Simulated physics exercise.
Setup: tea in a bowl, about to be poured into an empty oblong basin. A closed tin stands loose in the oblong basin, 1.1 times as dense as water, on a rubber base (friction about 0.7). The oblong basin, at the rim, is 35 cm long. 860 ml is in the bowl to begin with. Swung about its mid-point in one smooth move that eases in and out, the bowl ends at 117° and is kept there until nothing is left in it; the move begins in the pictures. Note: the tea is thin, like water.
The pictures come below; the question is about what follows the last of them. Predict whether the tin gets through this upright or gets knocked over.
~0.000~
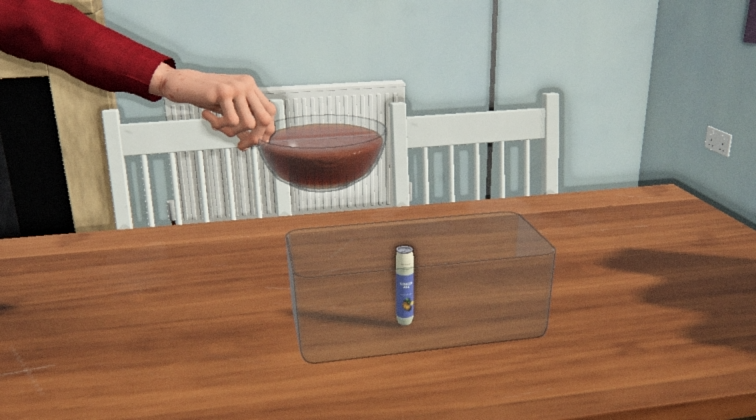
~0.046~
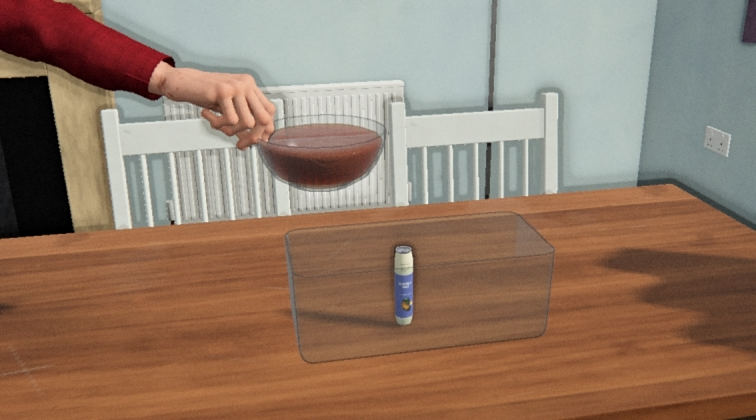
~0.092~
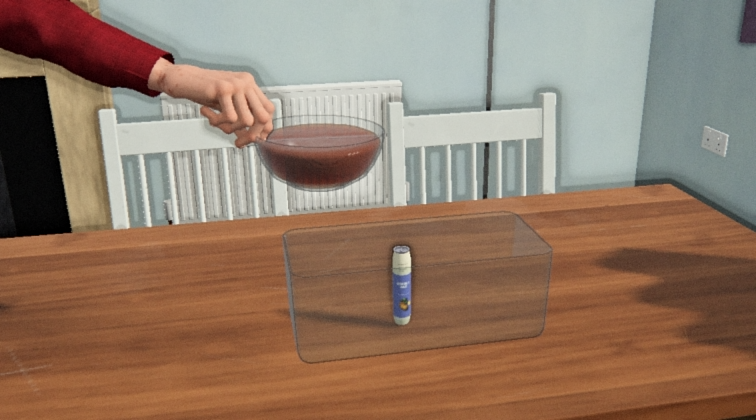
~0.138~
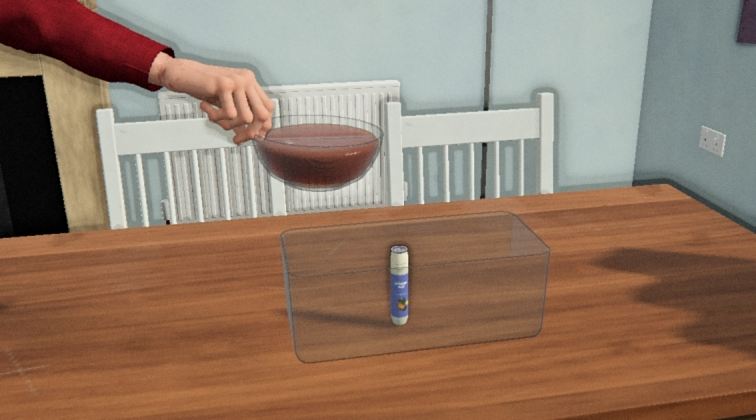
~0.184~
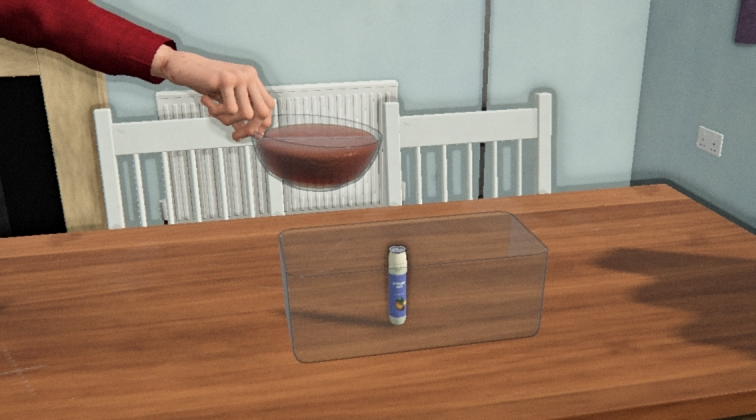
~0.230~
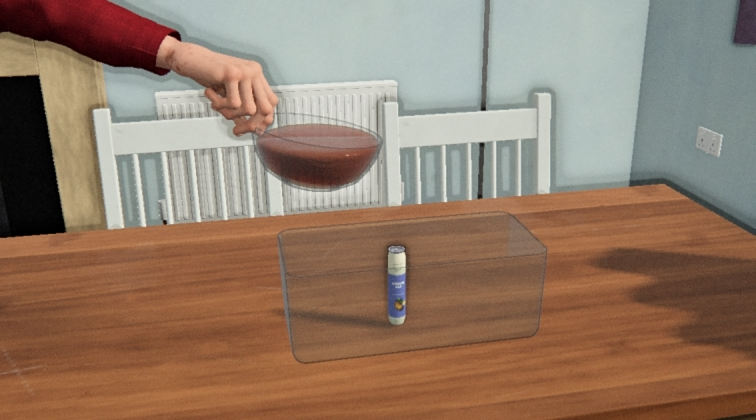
Upright.
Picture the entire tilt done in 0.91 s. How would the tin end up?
Then it holds its balance.
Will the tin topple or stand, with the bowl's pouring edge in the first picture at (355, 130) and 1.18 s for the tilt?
After that, the tin overturns.
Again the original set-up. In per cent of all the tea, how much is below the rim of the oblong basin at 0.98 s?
About 98 per cent.
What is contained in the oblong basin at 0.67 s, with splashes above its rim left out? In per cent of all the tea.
Fraction in basin: Approx. 32%.
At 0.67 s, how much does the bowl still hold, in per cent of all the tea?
Remaining: Near 32 % of the total.
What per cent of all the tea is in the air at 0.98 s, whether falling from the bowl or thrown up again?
Estimate: Around 2 per cent.
Then, 0.67 s in, the tilt is 70° and 31 per cent is still to pour; the tin stands where it began.
Then, 0.98 s in, the tilt is 109° and 0 per cent is still to pour; the tin stands where it began.
Then, 1.32 s in, the tilt is 117° and 0 per cent is still to pour; the tin stands where it began.
Then, 1.68 s in, the tilt is 117° and 0 per cent is still to pour; the tin stands where it began.
Finally, the tin stands where it began.
